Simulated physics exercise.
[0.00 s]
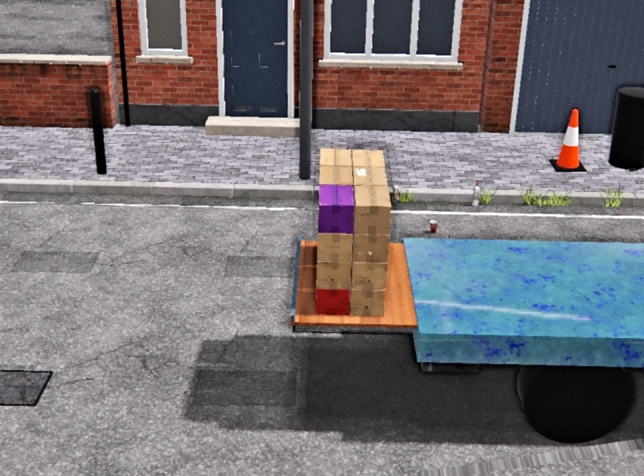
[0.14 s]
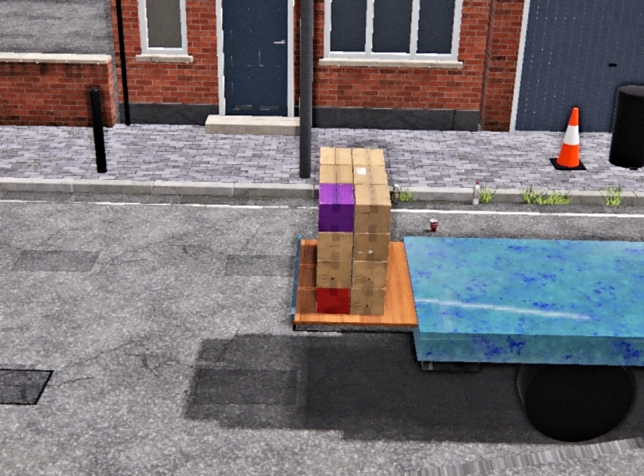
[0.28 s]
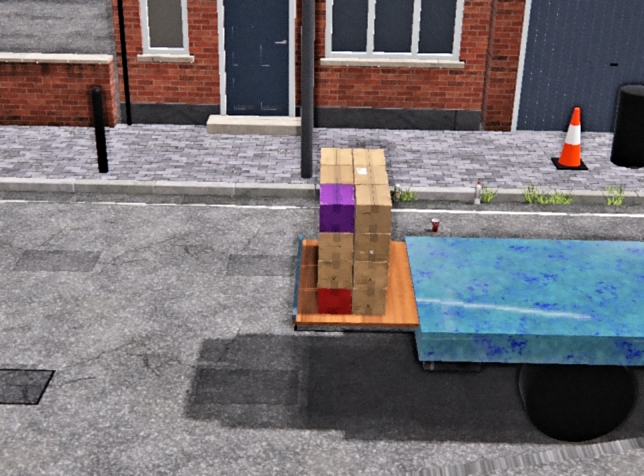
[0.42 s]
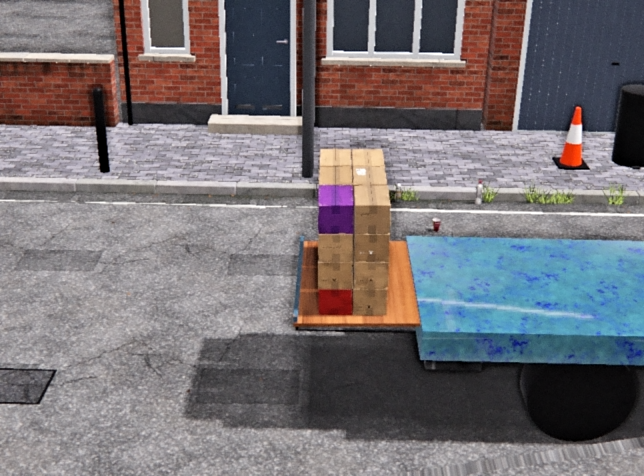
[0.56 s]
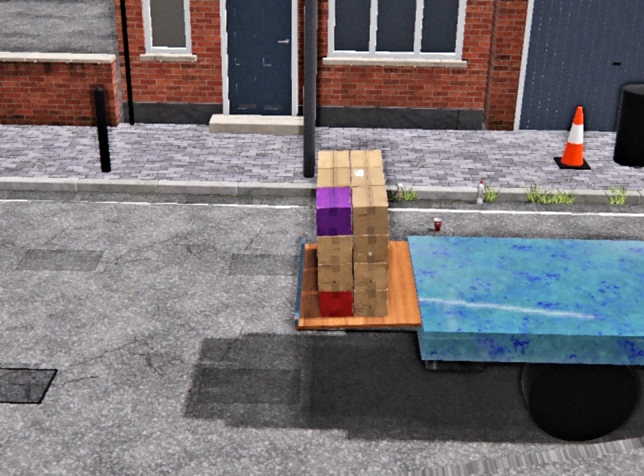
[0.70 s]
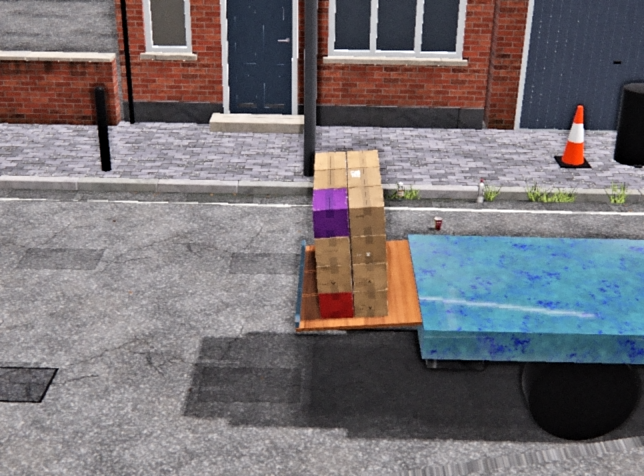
Stacked cardboard boxes, one purple and one red, leaning slightly left on a wooden flap behind a blue flat-bed in the street.
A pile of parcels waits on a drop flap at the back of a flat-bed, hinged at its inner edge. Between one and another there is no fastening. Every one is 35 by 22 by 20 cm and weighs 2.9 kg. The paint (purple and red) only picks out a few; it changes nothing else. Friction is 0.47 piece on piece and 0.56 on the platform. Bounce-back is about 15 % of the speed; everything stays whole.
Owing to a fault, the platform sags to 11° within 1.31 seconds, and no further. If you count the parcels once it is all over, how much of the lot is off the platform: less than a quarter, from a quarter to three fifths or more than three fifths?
Counted that way, it is fewer than one in four of them.
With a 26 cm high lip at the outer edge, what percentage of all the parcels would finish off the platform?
I'd say 0 % in that case.
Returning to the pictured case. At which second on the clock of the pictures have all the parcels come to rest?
That comes at about 2.0 s.
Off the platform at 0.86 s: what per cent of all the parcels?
By that time it is 0 percent.
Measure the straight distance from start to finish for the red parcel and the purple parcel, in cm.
For red it's 10 cm, and for purple it's 20 cm.
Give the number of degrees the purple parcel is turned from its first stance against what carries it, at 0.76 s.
Some 0°.
Around 0.76 s, slope 6°; none of the 24 parcels off the platform.
Around 0.86 s, slope 7°; none of the 24 parcels off the platform.
Around 1.00 s, slope 9°; none of the 24 parcels off the platform.
Around 1.20 s, slope 11°; none of the 24 parcels off the platform.
Finally (2.1 s), slope 11°; none of the 24 parcels off the platform; red parcel unmoved; purple parcel unmoved. That is 0 per cent. Seen by the last camera, middles, red parcel near (336, 301), purple parcel near (320, 222).
